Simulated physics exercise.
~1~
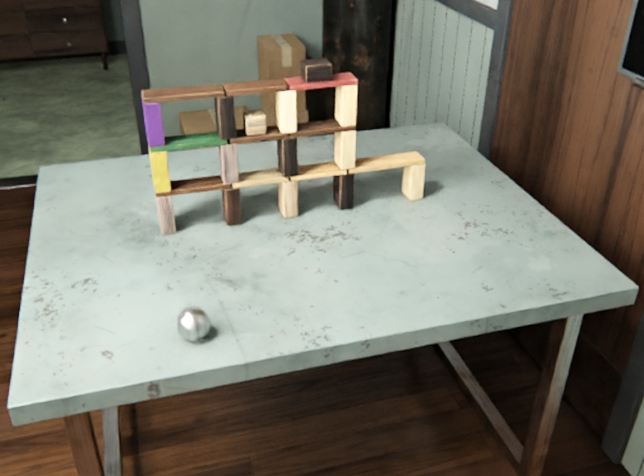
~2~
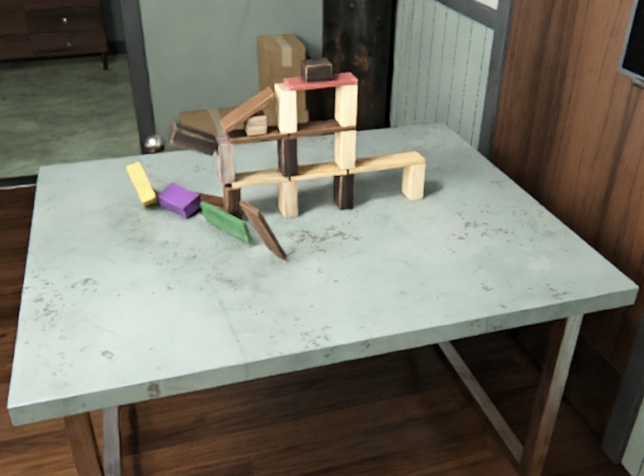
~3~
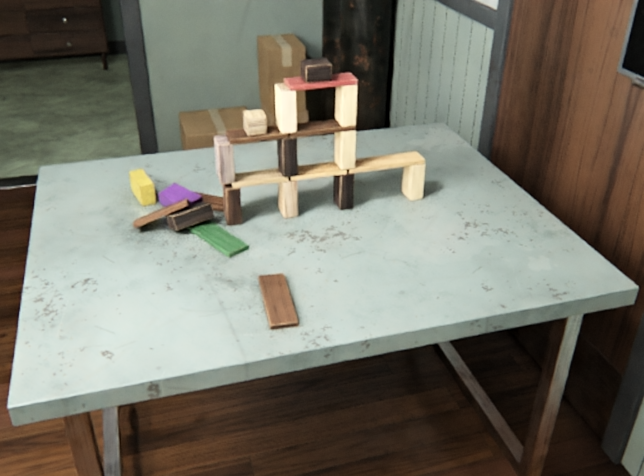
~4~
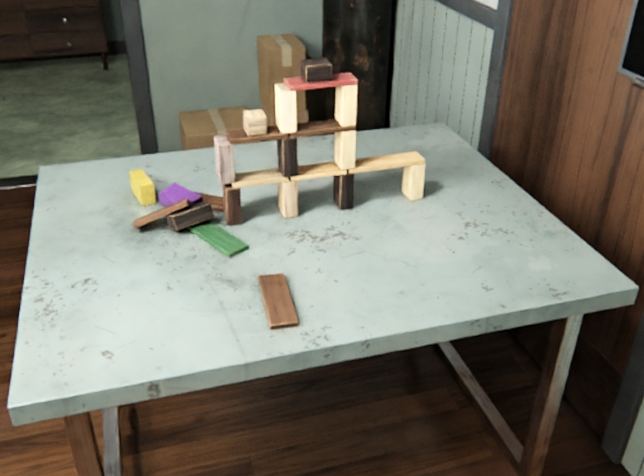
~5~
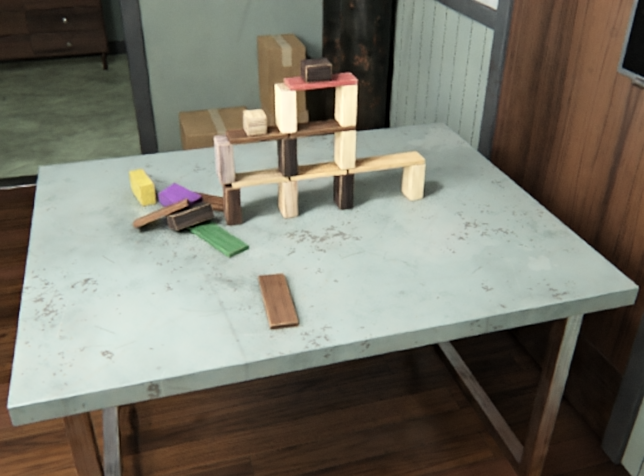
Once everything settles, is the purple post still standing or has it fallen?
It has fallen. The purple post ends up lying on the table among the other spilled pieces at the left of the building.
